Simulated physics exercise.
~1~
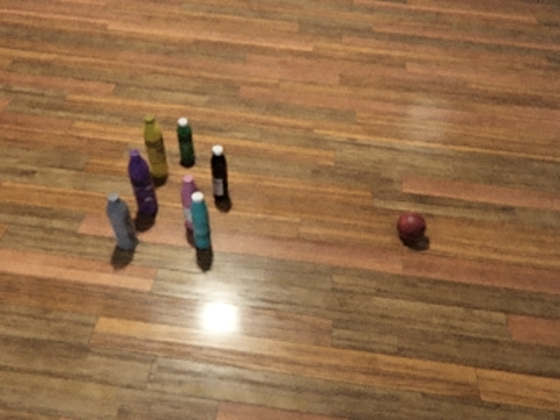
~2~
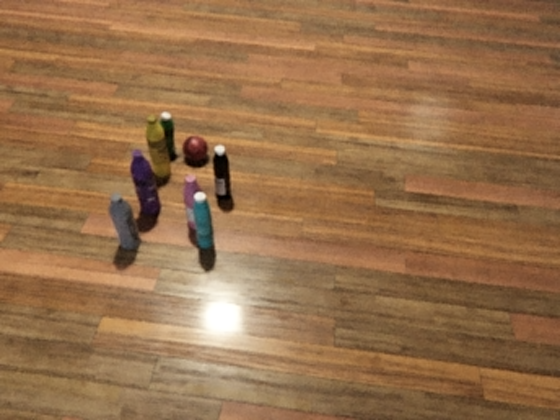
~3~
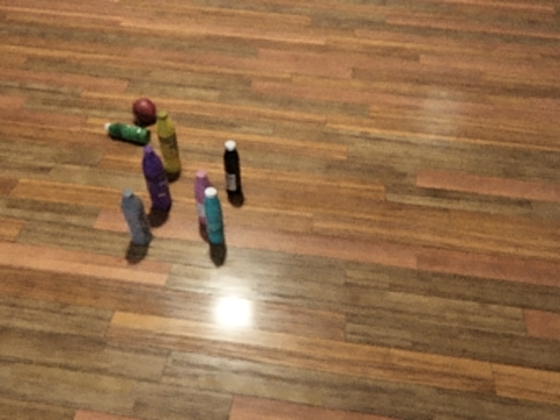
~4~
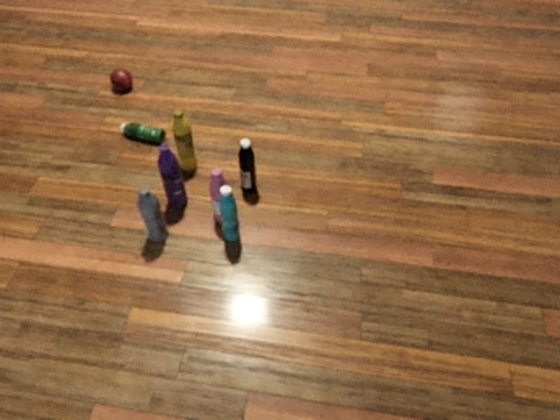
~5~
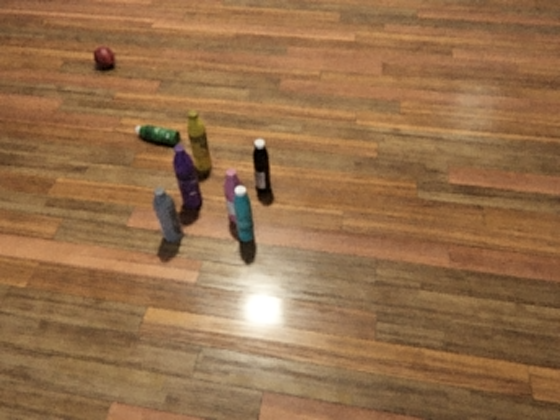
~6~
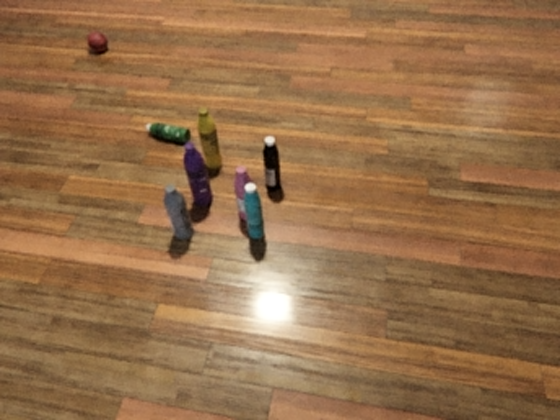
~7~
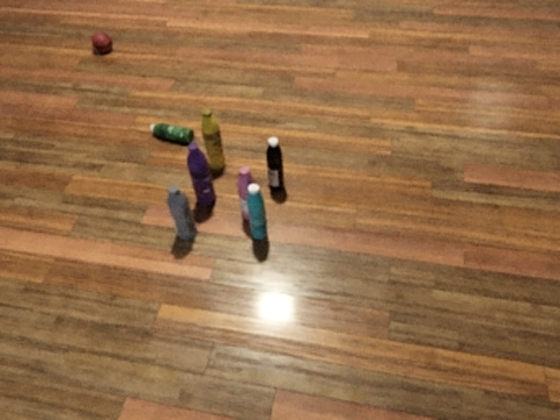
In this clip, a red ball rolls left across a wooden floor into a group of seven upright bottles, passing behind the black one and knocking over the green one. The ball continues toward the upper left and slows, while the other six bottles remain standing.
